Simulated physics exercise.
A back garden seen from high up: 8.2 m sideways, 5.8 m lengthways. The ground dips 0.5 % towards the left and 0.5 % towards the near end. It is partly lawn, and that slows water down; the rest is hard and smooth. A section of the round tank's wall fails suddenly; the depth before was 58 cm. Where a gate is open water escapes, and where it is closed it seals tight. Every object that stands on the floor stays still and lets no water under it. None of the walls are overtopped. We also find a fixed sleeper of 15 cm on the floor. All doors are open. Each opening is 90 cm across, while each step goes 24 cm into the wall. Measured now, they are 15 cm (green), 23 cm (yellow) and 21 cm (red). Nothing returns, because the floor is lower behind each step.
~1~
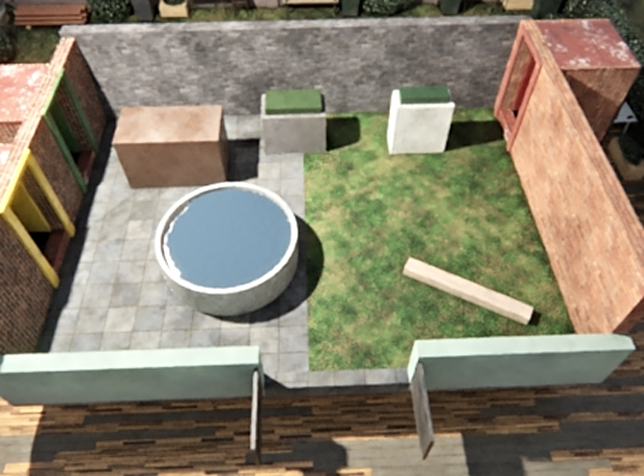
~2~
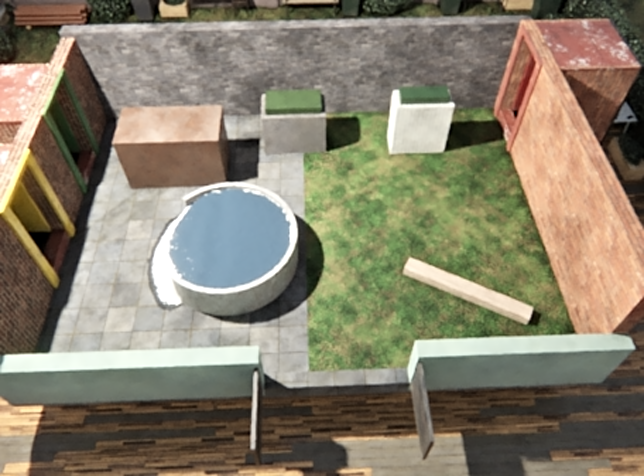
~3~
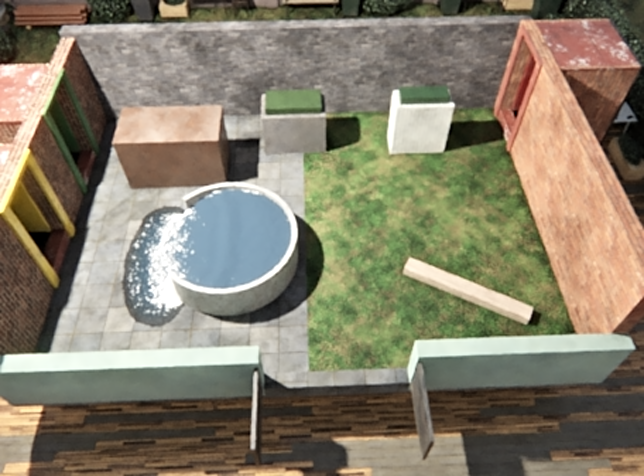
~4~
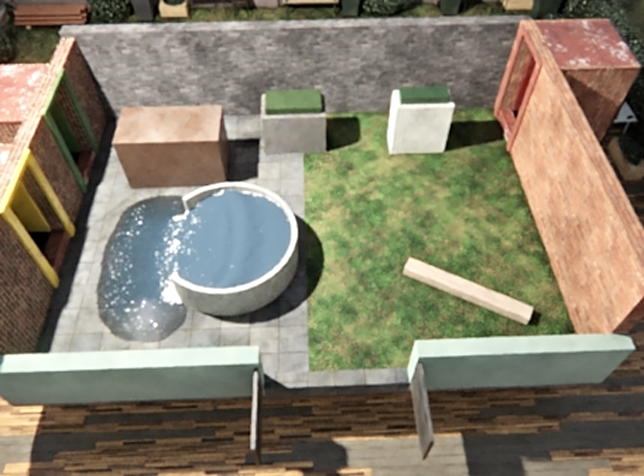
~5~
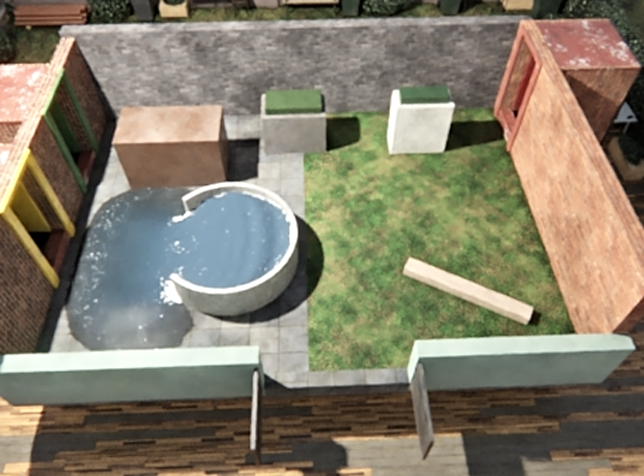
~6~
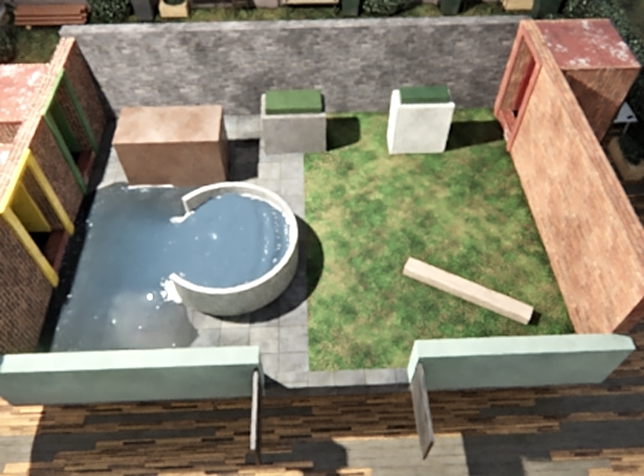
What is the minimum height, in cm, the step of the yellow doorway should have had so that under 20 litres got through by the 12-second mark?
About 28 cm.
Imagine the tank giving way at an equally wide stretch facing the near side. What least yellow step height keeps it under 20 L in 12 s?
With that break, close to 5.5 cm.
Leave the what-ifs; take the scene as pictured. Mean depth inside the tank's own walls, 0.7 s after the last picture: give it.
Around 32 cm deep on average.
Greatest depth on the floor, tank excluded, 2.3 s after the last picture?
About 28 cm at most.
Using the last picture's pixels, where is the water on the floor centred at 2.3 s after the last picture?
About (146, 253).
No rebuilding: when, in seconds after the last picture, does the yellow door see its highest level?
I'd say near 0.6 seconds.
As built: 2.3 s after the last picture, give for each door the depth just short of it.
Green door: 12 cm; yellow door: 21 cm; red door: 0 cm.
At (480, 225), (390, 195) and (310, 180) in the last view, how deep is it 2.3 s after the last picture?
Depths in order: 0 / 0 / 0 cm.
Then, 0.7 s after the last picture water covers 20 % of the floor, deepest (38 cm) near (62, 269); 37 cm at the yellow door, 5 litres in over its 23 cm step.
Then, 2.3 s after the last picture water covers 30 % of the floor, deepest (28 cm) near (27, 382); 21 cm at the yellow door, 55 litres in over its 23 cm step.
Then, 11.3 s after the last picture water covers 85 % of the floor, deepest (8 cm) near (27, 382); 6 cm at the yellow door, 57 litres in over its 23 cm step.
At the yellow door as built, the water peaked near 37 cm, 0.7 s after the last picture.
With a step of 25 cm, 40 litres would have come in within the 12 s; with 34 cm, 3 litres. So under 20 litres takes about 28 cm.
